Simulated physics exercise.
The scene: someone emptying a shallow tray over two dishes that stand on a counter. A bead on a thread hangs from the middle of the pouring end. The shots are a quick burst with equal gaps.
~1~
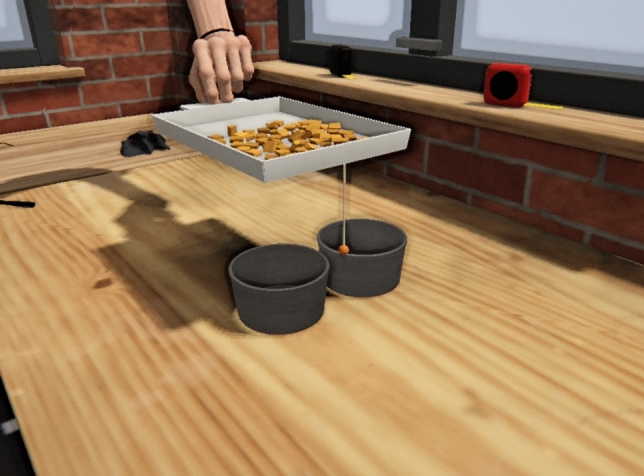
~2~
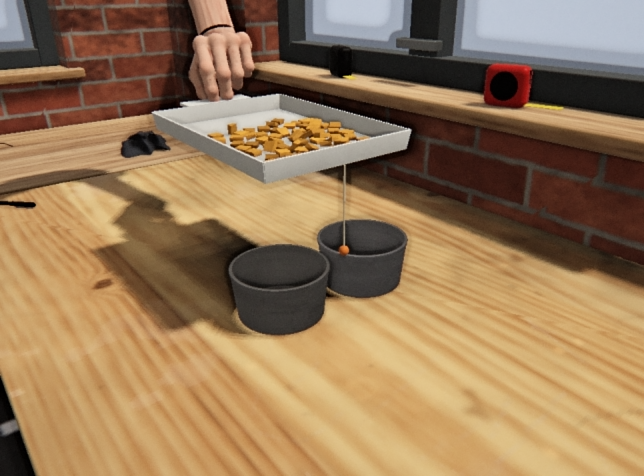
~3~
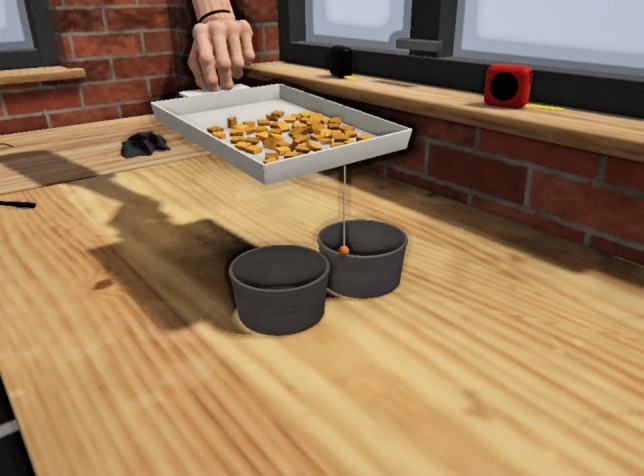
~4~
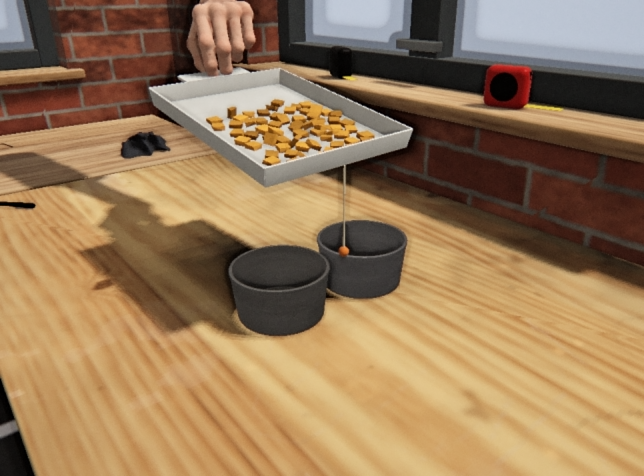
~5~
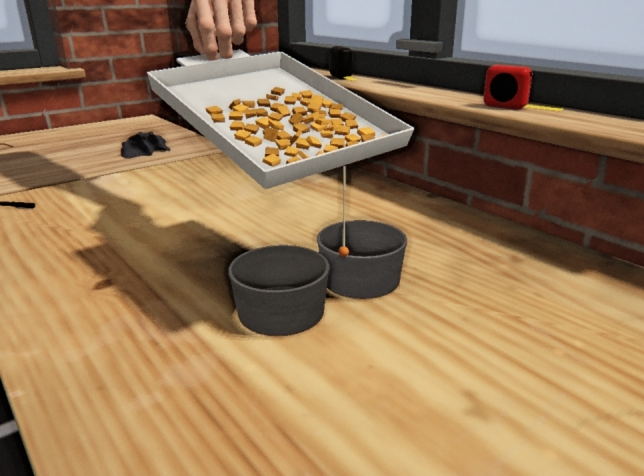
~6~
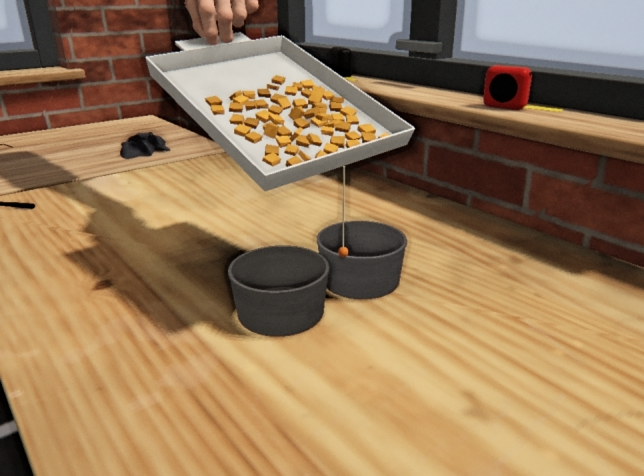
The video shows a hand steadily tilting a shallow white tray of small orange-brown crackers above two dark dishes on a wooden counter, its near left corner lowest, while an orange bead hangs on a thread from the tray's edge.
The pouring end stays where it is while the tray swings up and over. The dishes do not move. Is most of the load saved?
They take only the smaller part between them.
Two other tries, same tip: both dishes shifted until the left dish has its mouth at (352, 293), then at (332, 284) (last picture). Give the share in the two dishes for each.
About 60 and 50 per cent.
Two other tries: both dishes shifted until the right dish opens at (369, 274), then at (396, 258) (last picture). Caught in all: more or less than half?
In turn: Above a half; the larger part.
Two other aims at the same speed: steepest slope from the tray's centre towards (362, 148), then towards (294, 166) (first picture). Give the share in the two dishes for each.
About 40 and 20 per cent.
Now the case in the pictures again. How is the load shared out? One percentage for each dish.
Left dish: 0 %, right dish: 0 %.
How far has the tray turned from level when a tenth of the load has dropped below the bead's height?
Roughly 100°.
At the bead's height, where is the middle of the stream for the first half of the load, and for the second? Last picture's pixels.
Early half (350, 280), late half (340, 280).
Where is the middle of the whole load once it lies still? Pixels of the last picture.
At about (331, 361).
Soon after the last picture, tray tipped steeply; all on the tray.
A little later, tray tipped past a quarter turn; nearly all on the tray; a small part outside both.
Later still, tray tipped past a quarter turn; a stray few in the left dish; nearly all outside both.
At rest, tray tipped past a quarter turn; a stray few in the left dish; none in the right dish; nearly all outside both.
